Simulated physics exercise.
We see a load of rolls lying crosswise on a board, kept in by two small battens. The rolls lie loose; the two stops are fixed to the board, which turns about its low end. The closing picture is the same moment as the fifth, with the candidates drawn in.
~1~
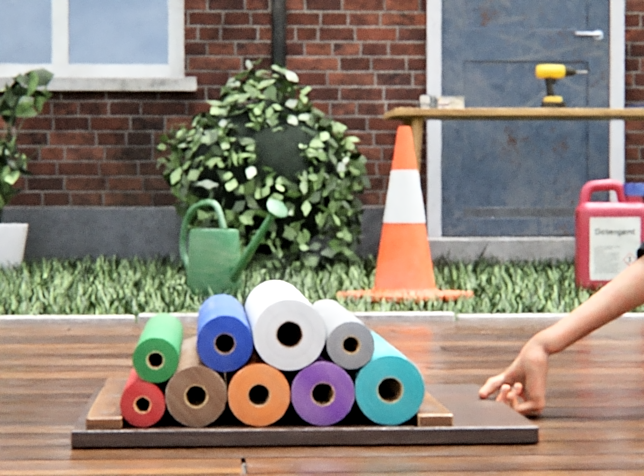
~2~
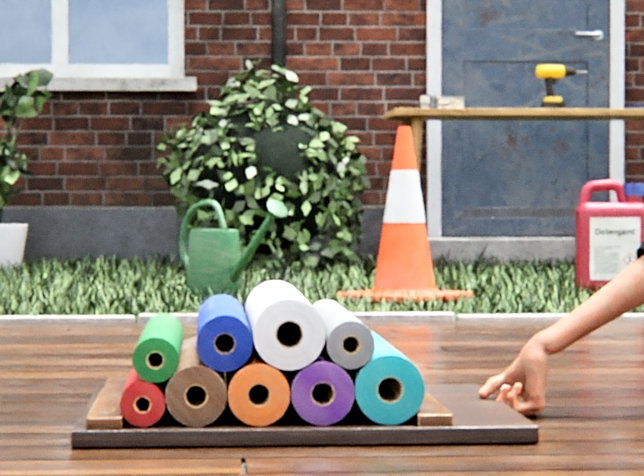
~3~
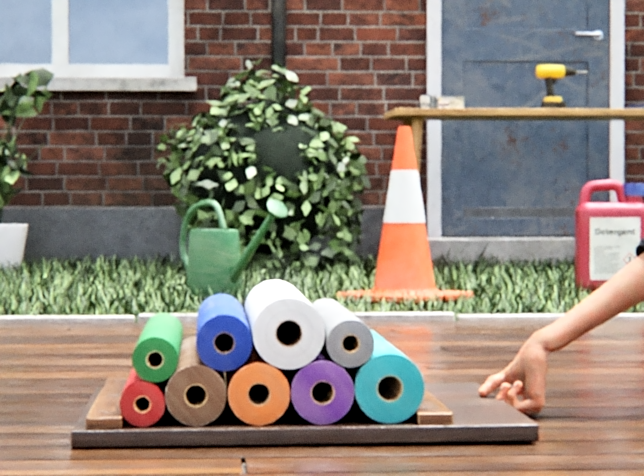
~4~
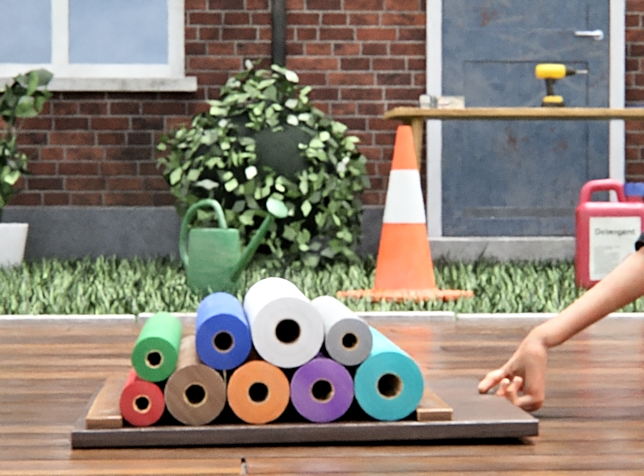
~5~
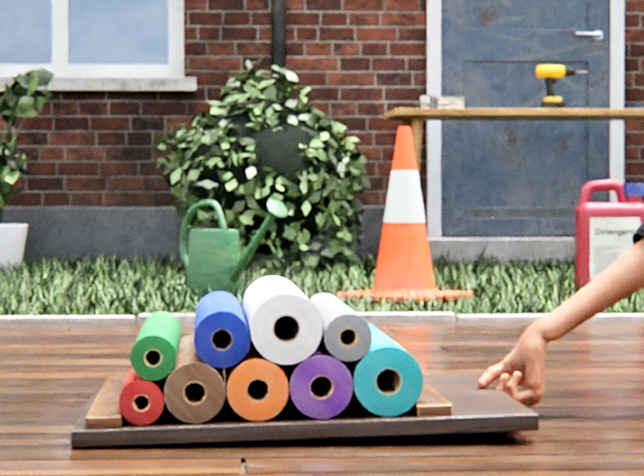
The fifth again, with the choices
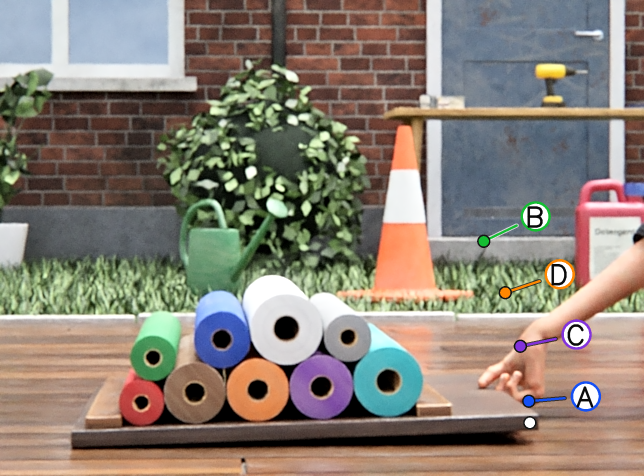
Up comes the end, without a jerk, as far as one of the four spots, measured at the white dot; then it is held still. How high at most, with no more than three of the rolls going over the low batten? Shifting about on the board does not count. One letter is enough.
Mark B is as high as it can go.
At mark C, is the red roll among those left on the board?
The red roll: Yes.
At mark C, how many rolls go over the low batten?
At C the number is none.
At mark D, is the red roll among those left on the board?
Yes, with D.
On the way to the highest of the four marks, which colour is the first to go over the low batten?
It is the green one.
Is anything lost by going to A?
No.
On the marked copy, A at (529, 402); B at (484, 241); C at (520, 346); D at (505, 293); the white dot at (530, 423).
Following B. Soon after the start, board at 16°.
Later, board at 25°.
In the end, board at 25°, one over the low batten (green).
As for the rest, A none over the low batten; C none over the low batten; D one over the low batten (green).
